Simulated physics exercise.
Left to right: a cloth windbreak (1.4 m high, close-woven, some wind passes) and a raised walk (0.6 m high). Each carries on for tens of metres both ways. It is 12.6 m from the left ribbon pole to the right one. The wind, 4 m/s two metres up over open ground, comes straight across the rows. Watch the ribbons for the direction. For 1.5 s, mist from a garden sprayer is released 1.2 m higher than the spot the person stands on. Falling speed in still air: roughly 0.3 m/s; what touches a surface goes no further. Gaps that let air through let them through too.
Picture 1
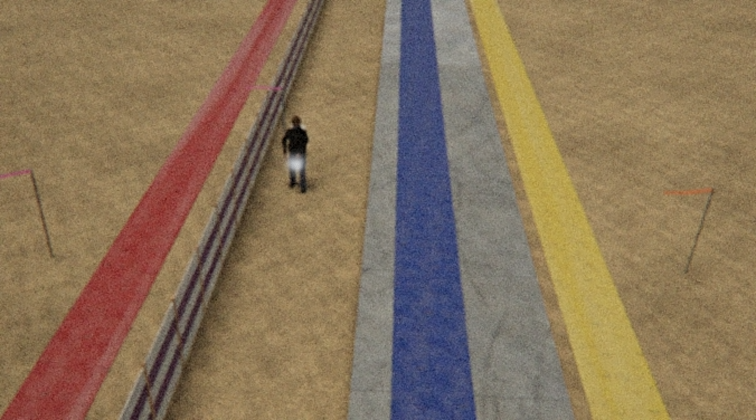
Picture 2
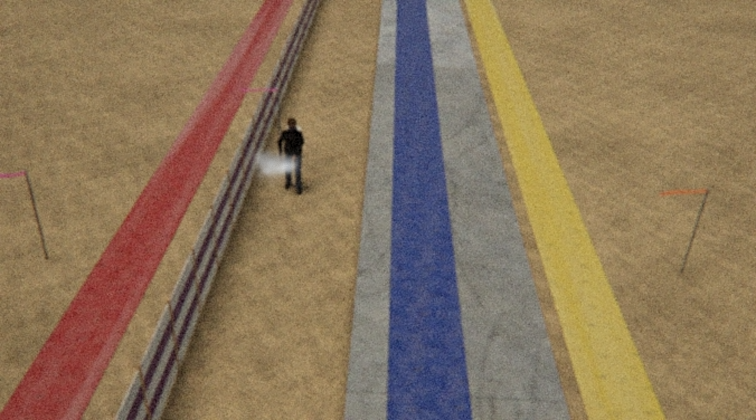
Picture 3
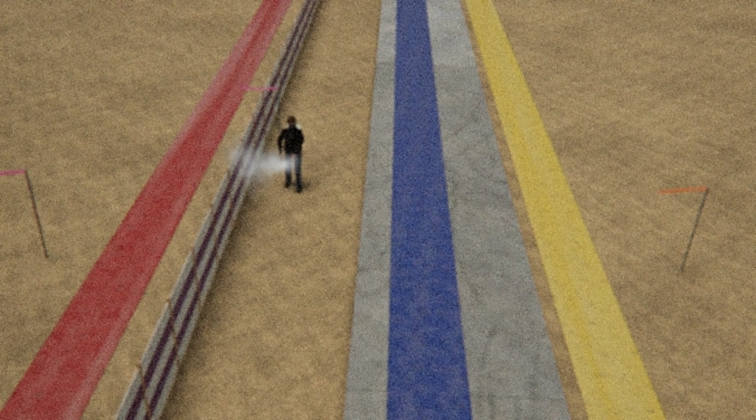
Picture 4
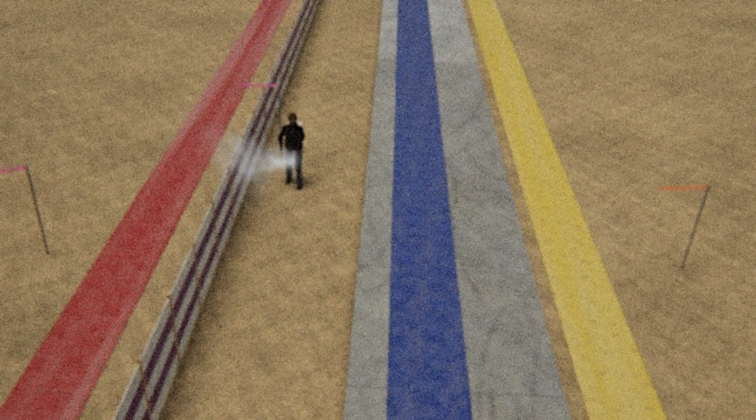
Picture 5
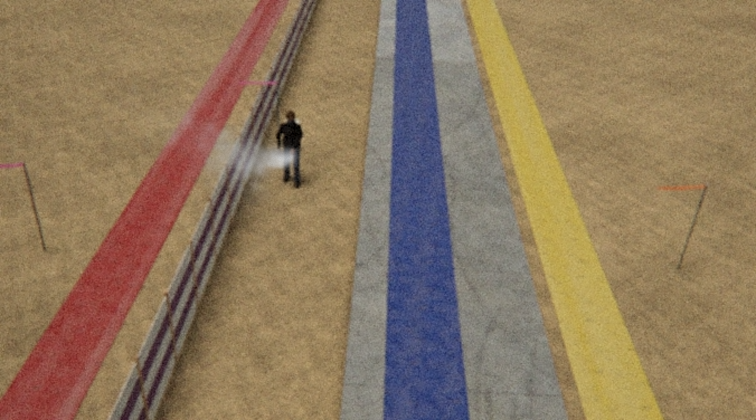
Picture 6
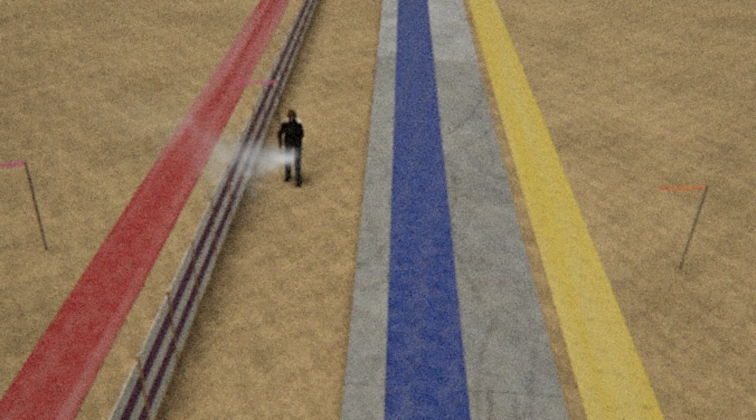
A white mist puffed out beside a person in dark clothes and drifted left, stretching through the long cloth windbreak and thinly over the red strip, while the person stayed almost still.
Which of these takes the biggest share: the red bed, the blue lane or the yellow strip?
The red one.
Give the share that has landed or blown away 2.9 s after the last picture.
Near 35 %.
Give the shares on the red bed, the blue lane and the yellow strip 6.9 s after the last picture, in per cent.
About 20 % red, 0 % blue, 0 % yellow.
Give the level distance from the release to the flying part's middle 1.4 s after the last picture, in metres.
Roughly 2.5 m.
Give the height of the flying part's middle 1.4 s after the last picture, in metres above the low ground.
About 1.0 m.
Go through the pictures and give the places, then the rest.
In the first picture, the spray in the air spans x = 290 to 300 around y = 165 and it comes from (296, 160).
In the second picture, the right ribbon ends at (660, 195), leaning 85 degrees to the left, the spray in the air spans x = 260 to 290 around y = 165, the red one passes (140, 243), the yellow one passes (572, 264) and the blue one passes (421, 232).
In the third picture, the inner ribbon ends at (240, 88), leaning 90 degrees to the left, the spray in the air spans x = 235 to 290 around y = 160 and the top of the raised walk crosses (438, 194).
In the fourth picture, the spray in the air spans x = 210 to 290 around y = 160, the red one passes (175, 179), the yellow one passes (550, 198) and the blue one passes (420, 169).
In the fifth picture, the right ribbon ends at (657, 188), leaning 85 degrees to the left and the spray in the air spans x = 180 to 290 around y = 155.
In the sixth picture, the inner ribbon ends at (241, 82), leaning 90 degrees to the left, the spray in the air spans x = 155 to 290 around y = 155 and the top of the raised walk crosses (438, 189).
Then, 1.4 s after the last picture, 84 % is in the air or yet to come; 2 % lies on the red bed, 0 % on the yellow strip and 0 % on the blue lane; the middle of what still flies is 1.0 m above the low ground, near (177, 160).
Then, 2.9 s after the last picture, 65 % is in the air or yet to come; 13 % lies on the red bed, 0 % on the yellow strip and 0 % on the blue lane; the middle of what still flies is 0.9 m above the low ground, near (85, 155).
Then, 6.9 s after the last picture, 30 % is in the air or yet to come; 20 % lies on the red bed, 0 % on the yellow strip and 0 % on the blue lane.
Then, 18.9 s after the last picture, 0 % is in the air or yet to come; 20 % lies on the red bed, 0 % on the yellow strip and 0 % on the blue lane.
Then, 43.9 s after the last picture, 0 % is in the air or yet to come; 20 % lies on the red bed, 0 % on the yellow strip and 0 % on the blue lane.
